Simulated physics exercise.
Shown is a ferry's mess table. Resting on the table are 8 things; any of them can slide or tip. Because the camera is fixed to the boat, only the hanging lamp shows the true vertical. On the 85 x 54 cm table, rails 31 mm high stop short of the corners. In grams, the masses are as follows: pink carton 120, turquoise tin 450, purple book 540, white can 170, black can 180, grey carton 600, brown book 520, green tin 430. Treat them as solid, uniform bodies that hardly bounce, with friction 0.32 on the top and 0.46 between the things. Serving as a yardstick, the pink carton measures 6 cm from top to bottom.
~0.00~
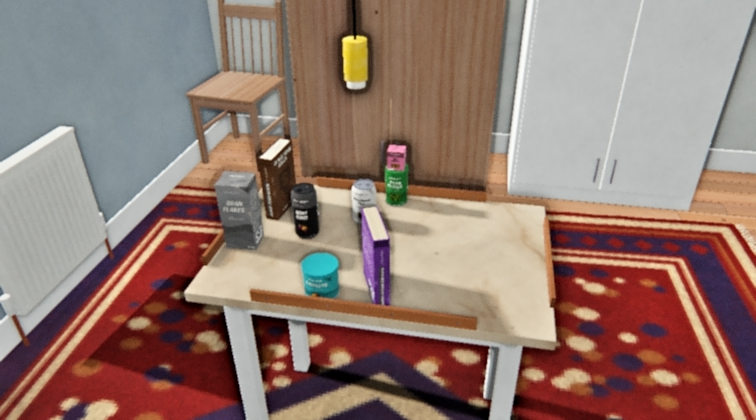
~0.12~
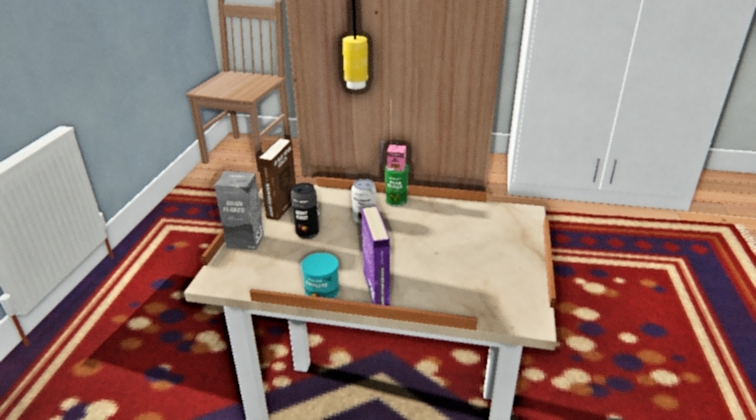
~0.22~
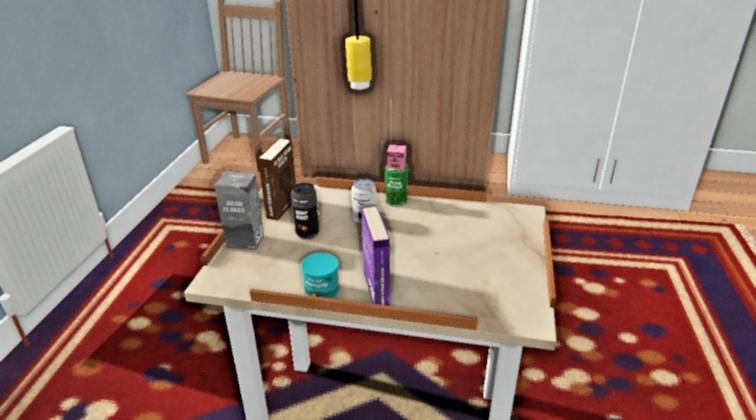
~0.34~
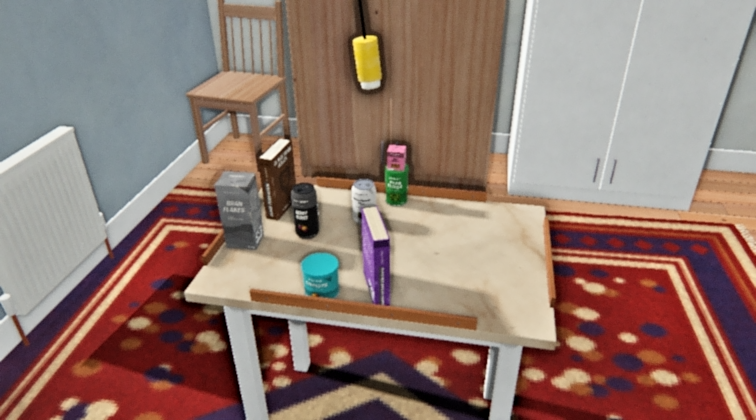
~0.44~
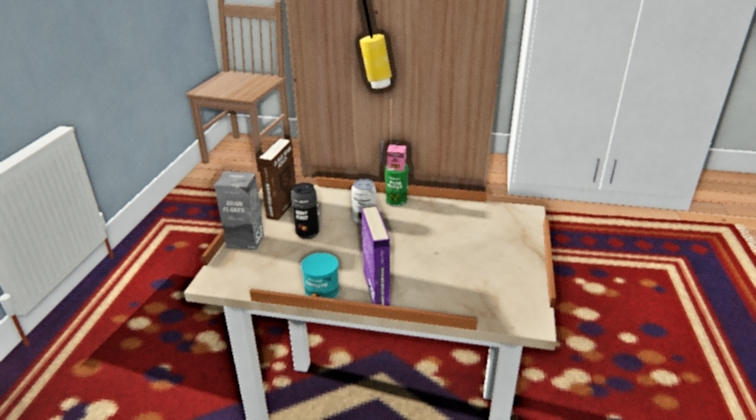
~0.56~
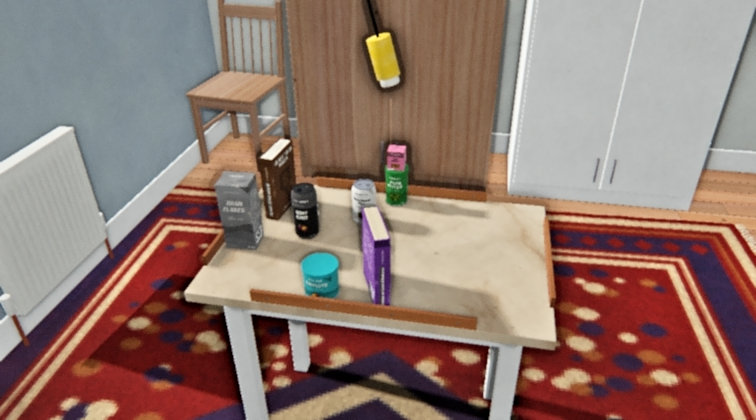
A table on a patterned red rug held a small group of cartons, cans, books and tins that stayed put, while the yellow lamp hanging above it first hung straight, then swung gradually to the right.
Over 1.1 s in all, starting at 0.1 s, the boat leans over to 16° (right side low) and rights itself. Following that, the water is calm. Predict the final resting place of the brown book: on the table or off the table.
The brown book ends up on the table.
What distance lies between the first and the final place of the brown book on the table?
Roughly 15 cm.
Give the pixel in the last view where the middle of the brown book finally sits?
Somewhere around (323, 209).
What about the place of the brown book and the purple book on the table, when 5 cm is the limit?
The brown book ends elsewhere; the purple book ends elsewhere.
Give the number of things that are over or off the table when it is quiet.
I count 2.
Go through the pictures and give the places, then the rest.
Boat level; brown book (279, 179); pink carton (397, 158), in the first frame.
Boat level; purple book (376, 257); white can (364, 203), in the second frame.
Heel 2°, right side down; black can (306, 212); grey carton (241, 211), in the third frame.
Heel 6°, right side down; green tin (397, 185); pink carton (397, 158), in the fourth frame.
Heel 11°, right side down; turquoise tin (321, 278); purple book (376, 257), in the fifth frame.
Heel 15°, right side down; brown book (279, 179); white can (364, 203), in the sixth frame.
By 0.96 s, heel 6°, right side down; brown book on its side near (320, 204); purple book on its side.
By 1.06 s, heel 2°, right side down; brown book on its side near (323, 209); purple book on its side; white can rocked 4° off its seat.
When it is over (2.1 s), lying over on the table, purple book and brown book; the other 6 within 5 cm of the start. In the last view, brown book near (323, 209).
